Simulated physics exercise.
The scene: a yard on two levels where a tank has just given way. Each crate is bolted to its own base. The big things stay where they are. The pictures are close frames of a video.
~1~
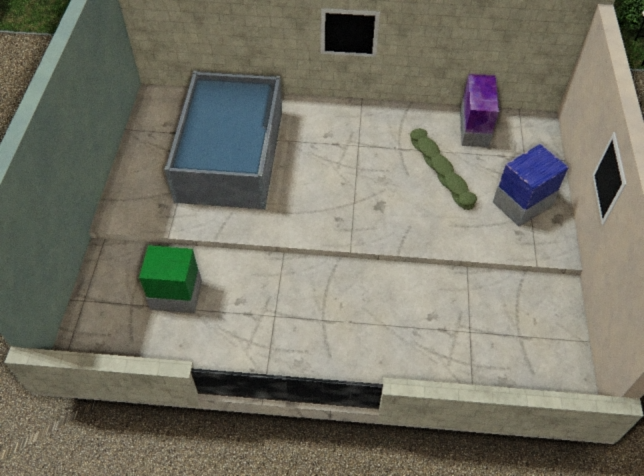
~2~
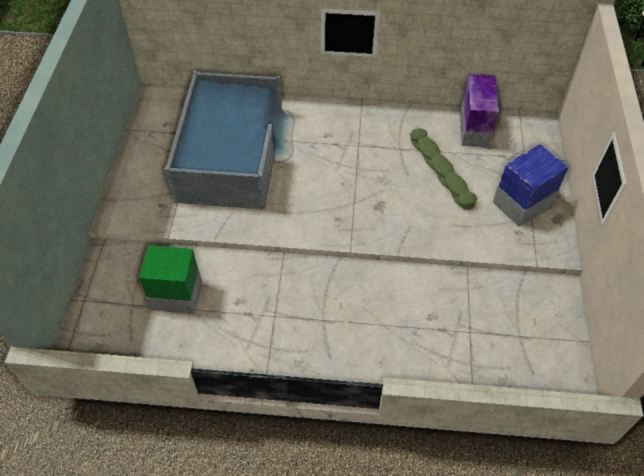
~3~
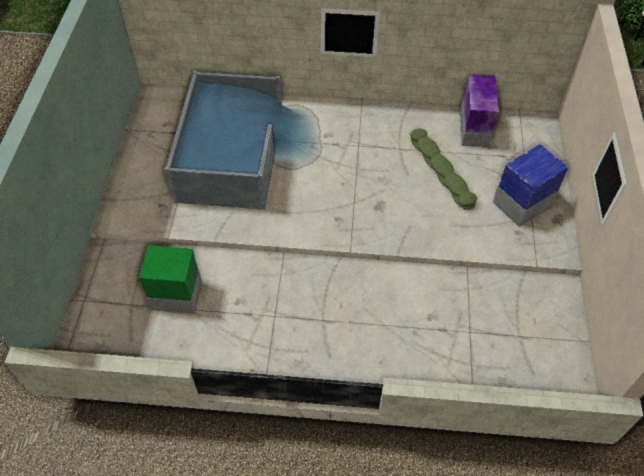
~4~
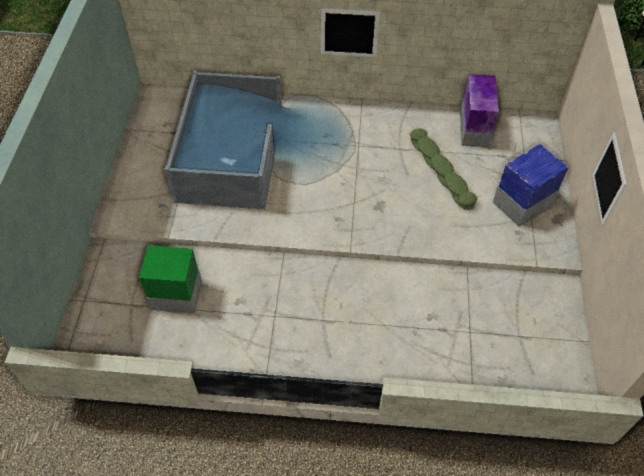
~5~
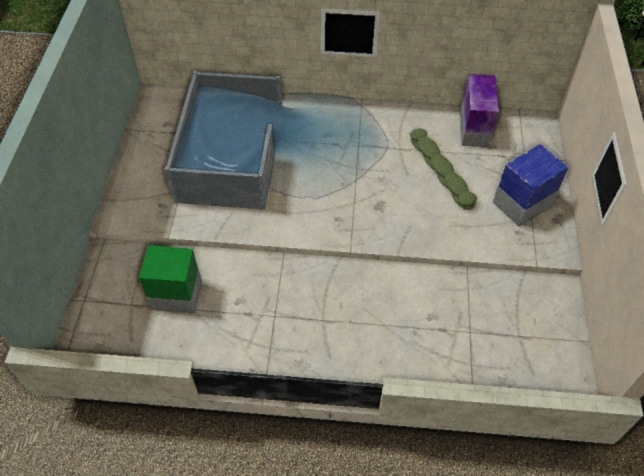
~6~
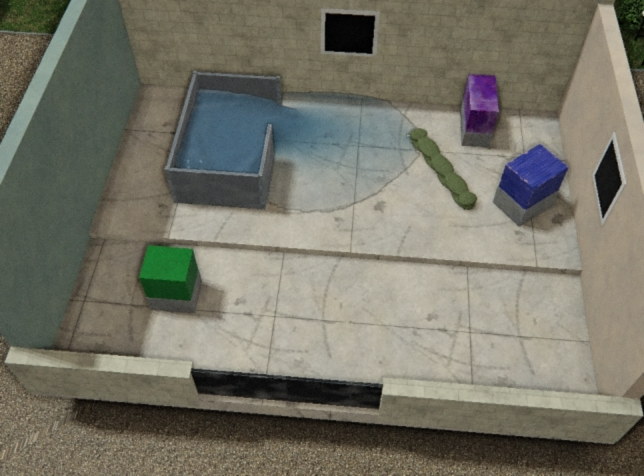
The clip opens on a walled yard with a full, still tank of water, a green block, a purple block, a blue block and a low green hedge. The tank's right side opens, and water pours through the gap, fanning rightward across the pale paving until its thin edge reaches beside the hedge.
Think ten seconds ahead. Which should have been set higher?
The blue crate stays dry; the green crate stays dry; the purple crate gets wet.
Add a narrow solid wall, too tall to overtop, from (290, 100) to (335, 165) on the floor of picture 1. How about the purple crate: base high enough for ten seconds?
One by one: The purple crate keeps dry.
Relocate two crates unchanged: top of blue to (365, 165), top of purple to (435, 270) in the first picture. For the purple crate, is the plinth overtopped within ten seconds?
Purple crate is spared.
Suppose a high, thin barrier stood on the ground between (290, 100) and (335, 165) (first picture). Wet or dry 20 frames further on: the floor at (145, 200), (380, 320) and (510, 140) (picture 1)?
In that order: Flooded, wet, dry.
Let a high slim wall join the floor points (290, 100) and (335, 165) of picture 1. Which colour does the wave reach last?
I say the purple crate.
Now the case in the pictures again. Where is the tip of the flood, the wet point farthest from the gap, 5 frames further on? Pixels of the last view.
Around (514, 112).
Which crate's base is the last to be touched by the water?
It is the crate marked green.
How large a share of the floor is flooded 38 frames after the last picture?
Near 60 in a hundred.
A moment on, water covers 25 % of the floor; the blue crate not reached, the green crate not reached, the purple crate water round its plinth.
Next, water covers 30 % of the floor; the blue crate water round its plinth, the green crate not reached, the purple crate water round its plinth.
Then, water covers 50 % of the floor; the blue crate water round its plinth, the green crate not reached, the purple crate water round its plinth.
Later, water covers 60 % of the floor; the blue crate water round its plinth, the green crate not reached, the purple crate water round its plinth.
In the end, water covers 80 % of the floor; the blue crate stayed above the water, the green crate stayed above the water, the purple crate was topped.
